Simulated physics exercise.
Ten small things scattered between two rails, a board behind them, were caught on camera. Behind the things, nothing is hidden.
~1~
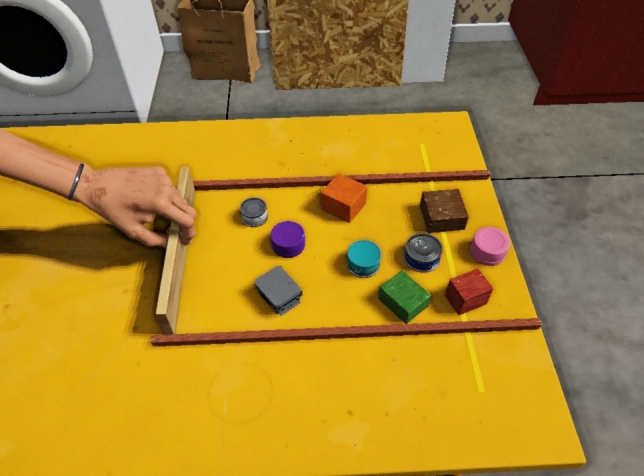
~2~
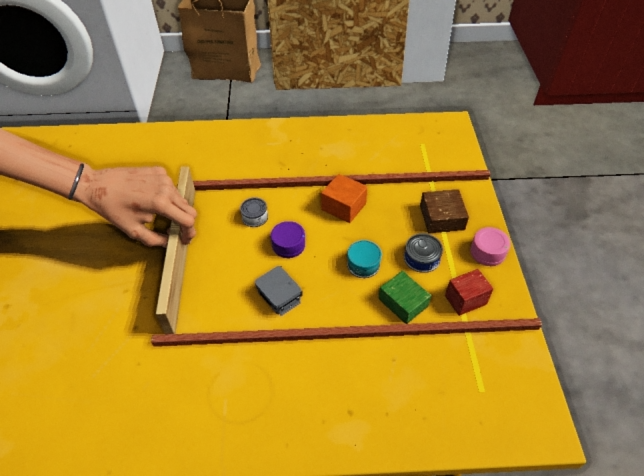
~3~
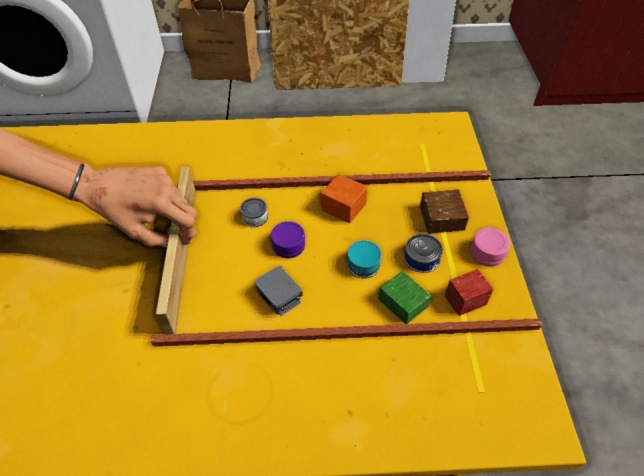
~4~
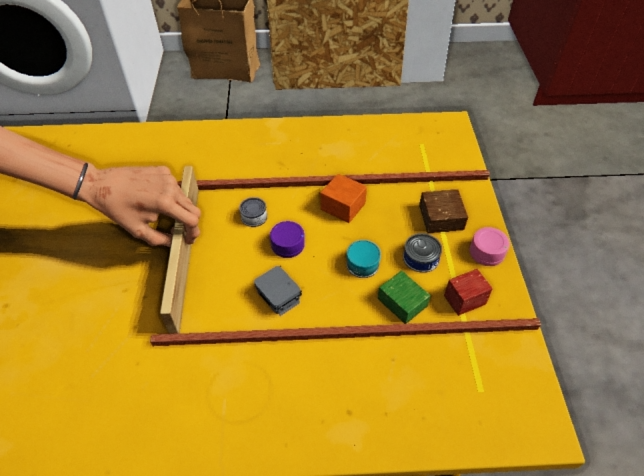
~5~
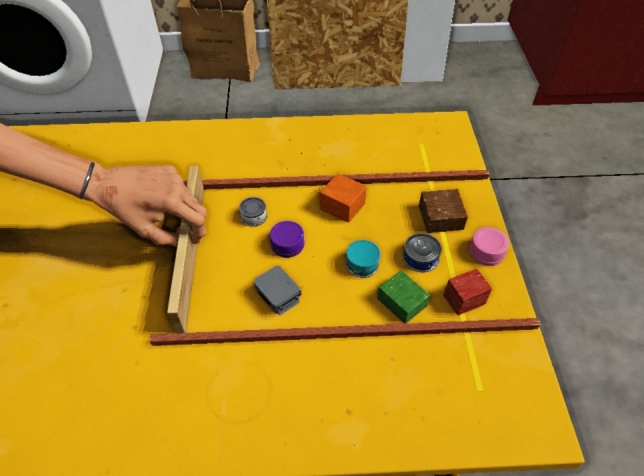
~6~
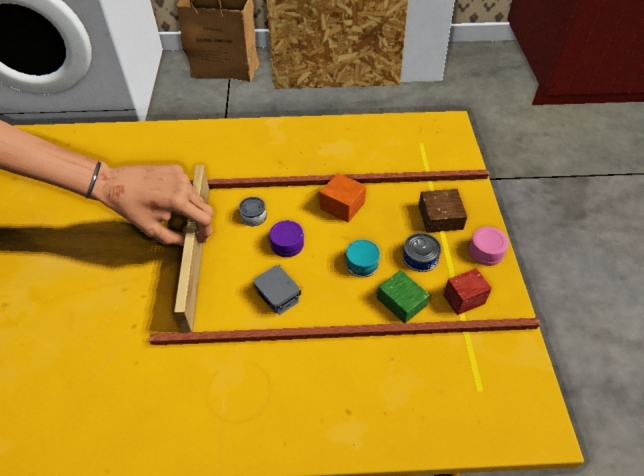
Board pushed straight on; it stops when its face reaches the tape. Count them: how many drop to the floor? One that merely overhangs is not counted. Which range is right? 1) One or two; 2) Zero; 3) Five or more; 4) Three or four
(1) One or two.
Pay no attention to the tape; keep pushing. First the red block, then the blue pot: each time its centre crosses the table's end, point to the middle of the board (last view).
The middle is at (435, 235) when it's the red block, and at (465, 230) when it's the blue pot.
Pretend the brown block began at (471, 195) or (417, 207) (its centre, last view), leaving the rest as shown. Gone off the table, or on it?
In that order, it does not fall; does not fall.
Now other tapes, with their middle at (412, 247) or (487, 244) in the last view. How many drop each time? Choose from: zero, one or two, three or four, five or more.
Going place by place, the count is not one; five or more.
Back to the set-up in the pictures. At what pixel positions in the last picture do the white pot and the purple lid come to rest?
The white pot ends up near (452, 211), and the purple lid near (461, 233).
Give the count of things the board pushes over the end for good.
The answer is exactly 2.
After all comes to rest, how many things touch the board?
That makes 5.
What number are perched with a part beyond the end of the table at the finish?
That adds up to 1.
Early on, none off yet; pink lid at rest near (488, 246); red block at rest near (467, 292); brown block at rest near (442, 210).
A while later, none off yet; pink lid at rest near (489, 246); red block travelled about its own width near (497, 293); brown block moving near (451, 211).
Finally, the number that fall off is one or two; lost, red block and pink lid.
